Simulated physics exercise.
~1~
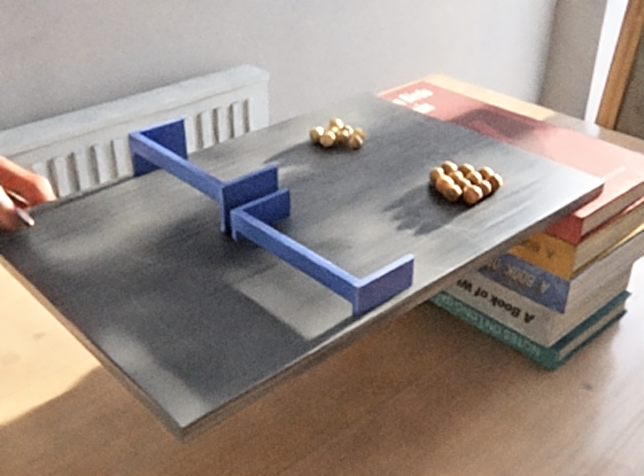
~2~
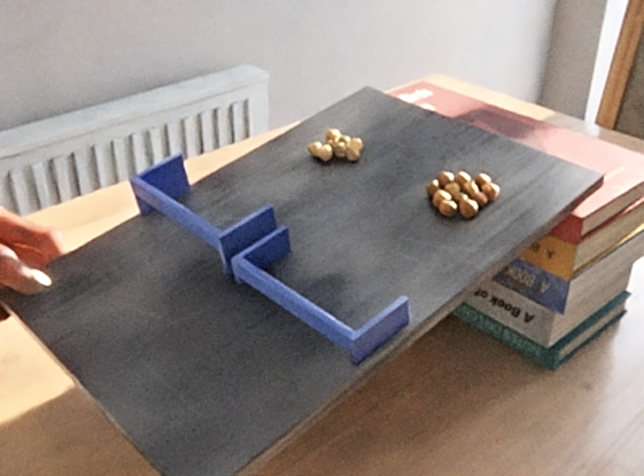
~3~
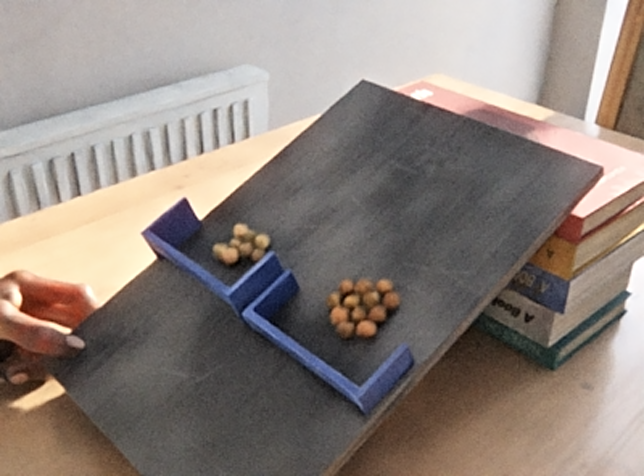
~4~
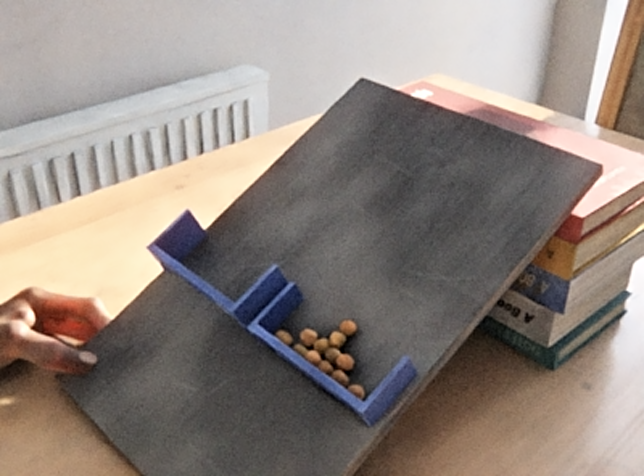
On a wooden table by a radiator, a hand lowered one end of a dark board propped on books until two clusters of small round brown things slid down; the nearer one gathered behind its blue bar, while the farther one disappeared from view.
